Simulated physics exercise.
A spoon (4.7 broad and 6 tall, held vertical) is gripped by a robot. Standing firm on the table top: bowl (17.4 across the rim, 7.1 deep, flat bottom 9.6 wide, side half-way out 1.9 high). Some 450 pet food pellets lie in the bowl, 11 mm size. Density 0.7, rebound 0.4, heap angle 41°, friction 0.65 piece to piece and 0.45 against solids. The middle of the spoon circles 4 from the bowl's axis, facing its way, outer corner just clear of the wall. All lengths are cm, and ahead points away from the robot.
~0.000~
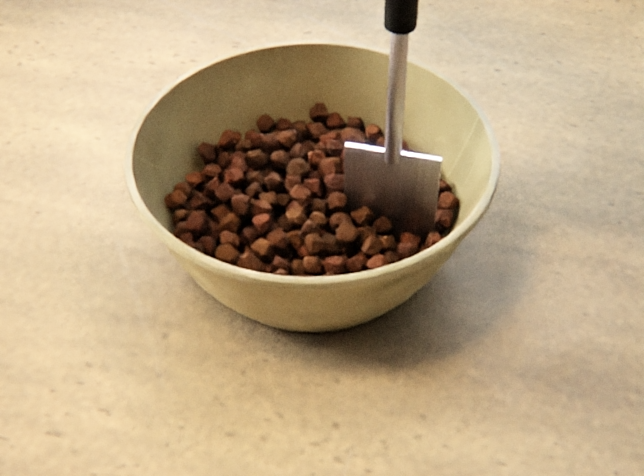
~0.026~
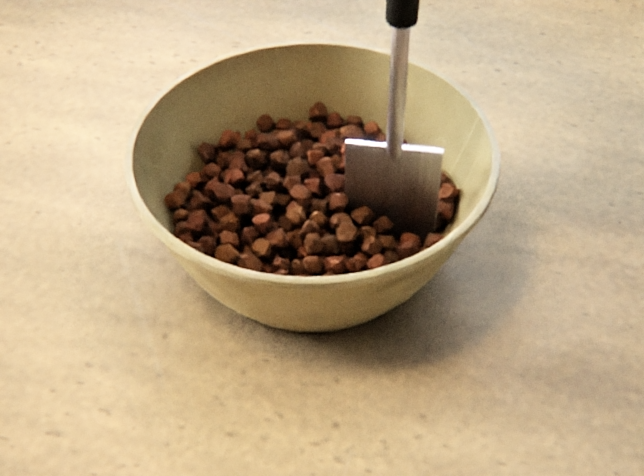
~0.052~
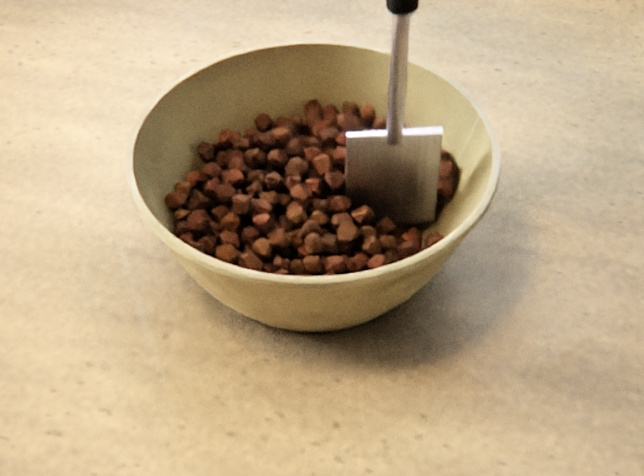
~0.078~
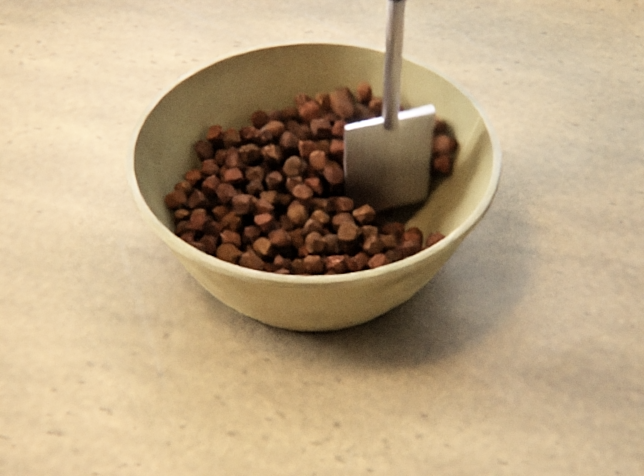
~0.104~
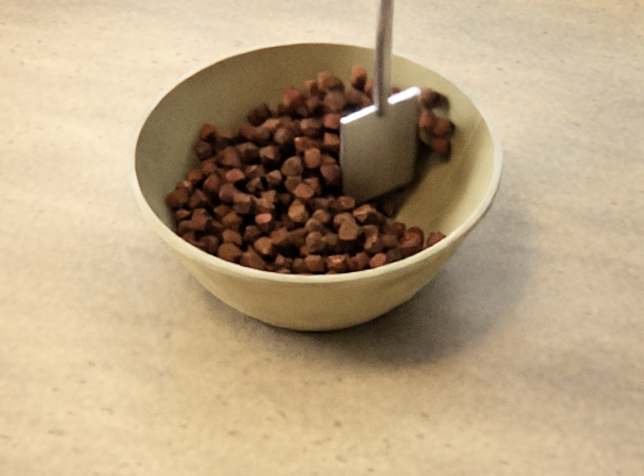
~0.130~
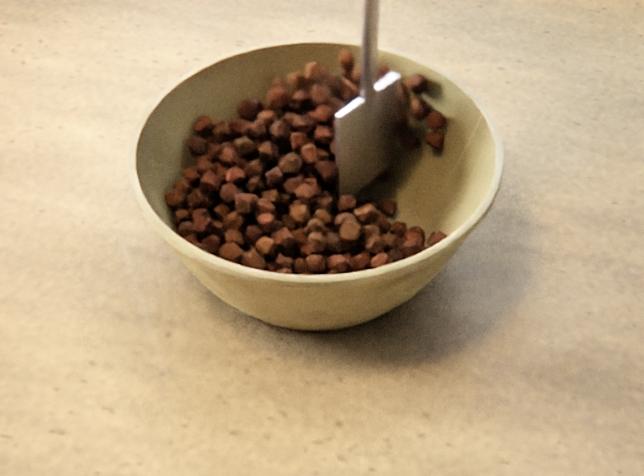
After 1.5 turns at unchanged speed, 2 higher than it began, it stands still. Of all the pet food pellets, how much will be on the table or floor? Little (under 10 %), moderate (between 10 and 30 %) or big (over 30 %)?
On the table or floor the share is moderate, between 10 and 30 %.
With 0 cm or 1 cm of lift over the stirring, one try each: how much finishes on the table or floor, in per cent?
About 30 and 25 per cent.
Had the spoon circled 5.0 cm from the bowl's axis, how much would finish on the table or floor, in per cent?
In that case some 5 per cent.
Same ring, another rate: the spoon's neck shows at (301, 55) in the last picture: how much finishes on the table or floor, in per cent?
About 40 per cent.
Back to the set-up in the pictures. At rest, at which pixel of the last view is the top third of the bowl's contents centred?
Near (246, 217).
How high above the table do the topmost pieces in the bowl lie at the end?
Some 6.5 cm.
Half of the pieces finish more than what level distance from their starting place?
Roughly 8 cm.
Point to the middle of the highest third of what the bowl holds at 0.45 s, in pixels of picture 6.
Near (309, 237).
After 0.45 s, 249° round, highest piece 10 above the table; 403 in the bowl, 25 on the table or floor, 21 in flight or on the tool.
After 0.78 s, 75° round, highest piece 9 above the table; 368 in the bowl, 72 on the table or floor, 9 in flight or on the tool.
After 1.14 s, 180° round, highest piece 6 above the table; 353 in the bowl, 96 on the table or floor.
After 1.84 s, 180° round, highest piece 6 above the table; 353 in the bowl, 96 on the table or floor.
At rest, 353 in the bowl, 96 on the table or floor. That is 21 % on the table or floor.
